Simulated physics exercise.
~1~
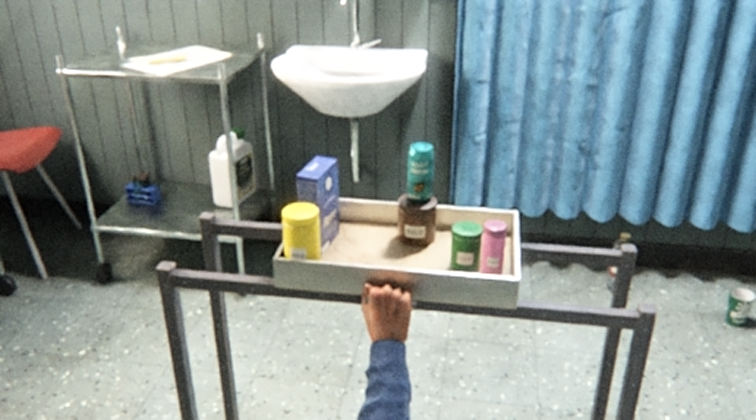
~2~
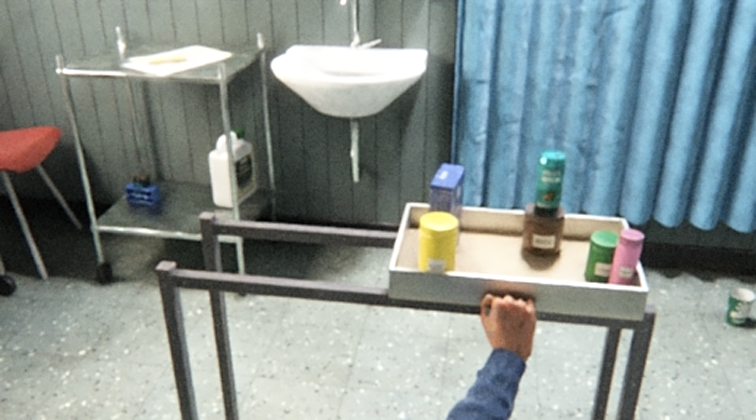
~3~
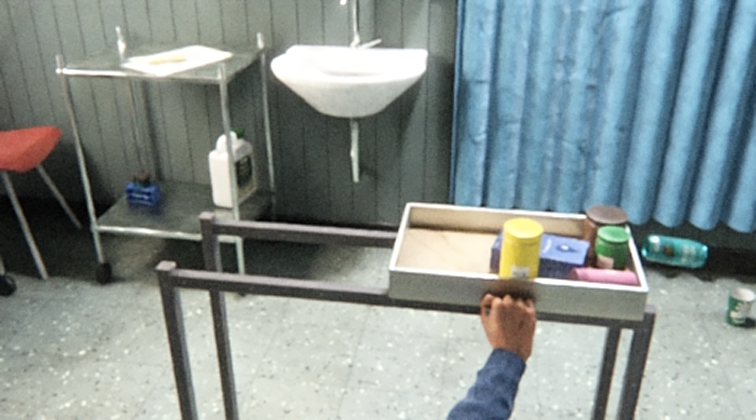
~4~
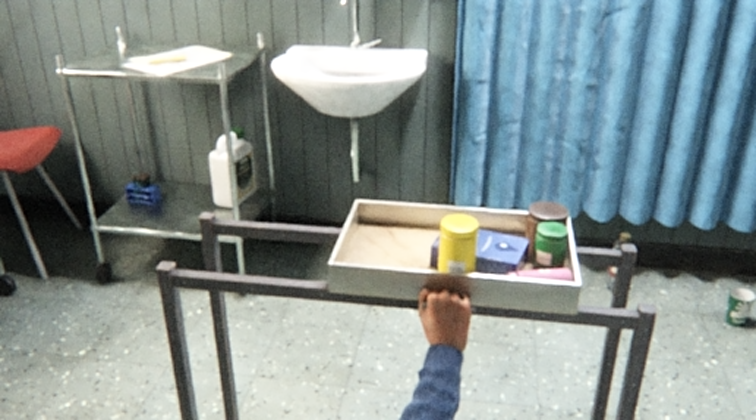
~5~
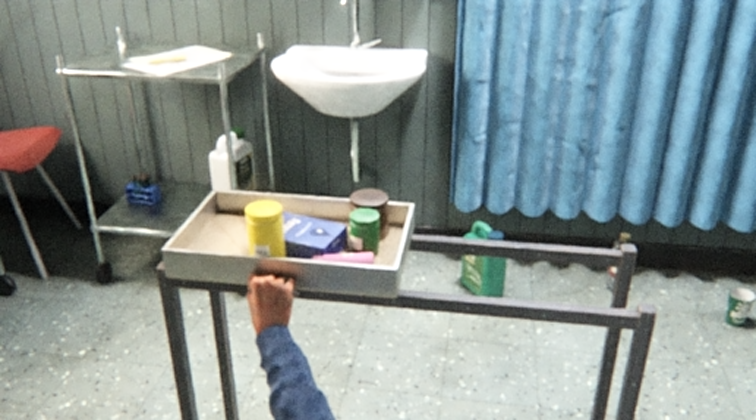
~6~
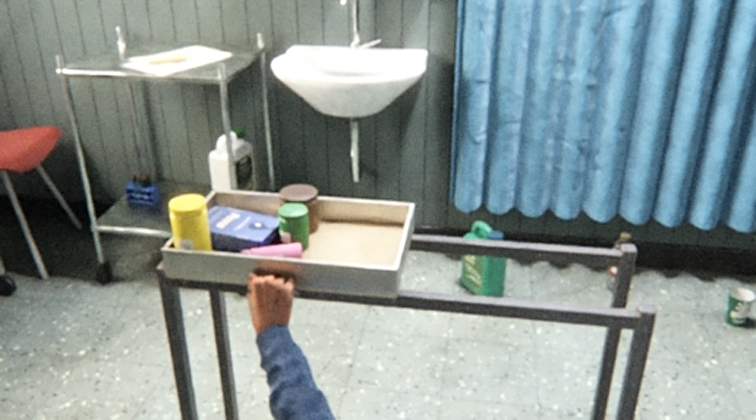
To begin with, a hand grips the front of a shallow tray on a dark metal frame, with a yellow jar, blue packet, brown jar, turquoise can, green jar and pink shaker standing in it. The tray moves right along the rails, everything still upright. At the right end the load slides right, the blue packet and pink shaker topple, and the turquoise can goes over the edge. The hand then takes the tray back left to the other end. There the remaining things slide left, leaving the yellow jar upright near its original spot, the packet and shaker still lying down.
